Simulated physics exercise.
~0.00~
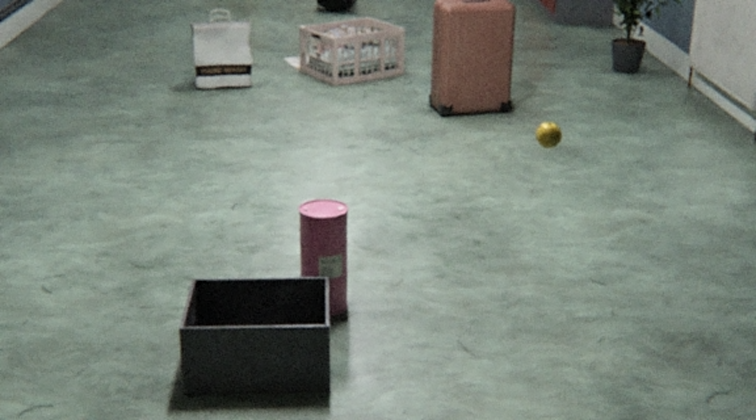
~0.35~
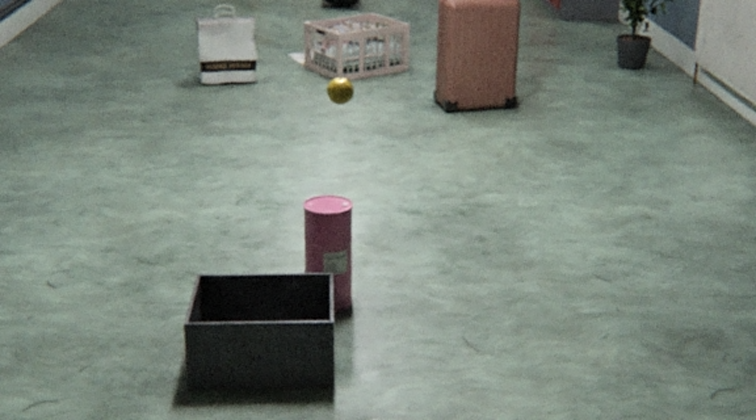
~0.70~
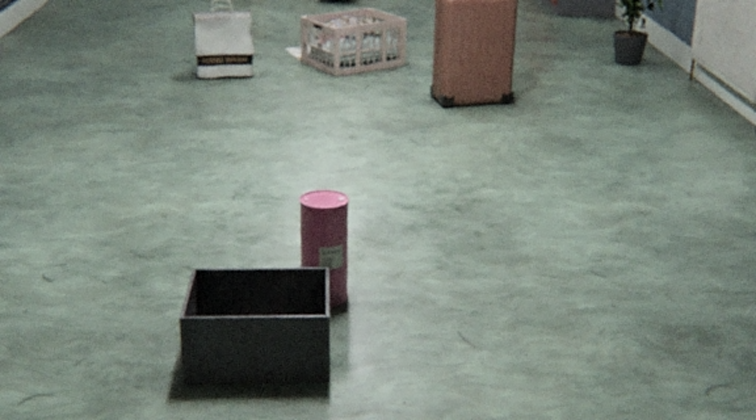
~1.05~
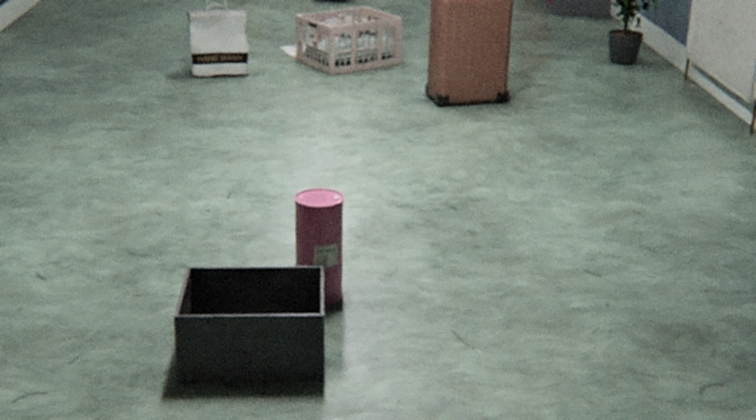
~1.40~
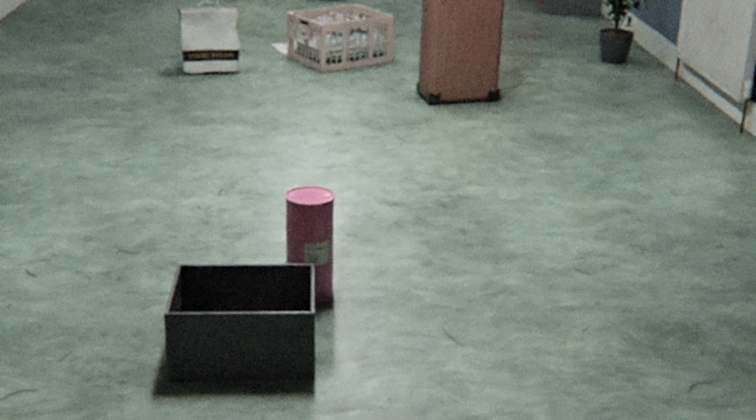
A dark open box near a pink canister receives a yellow apple flying left, hiding it.
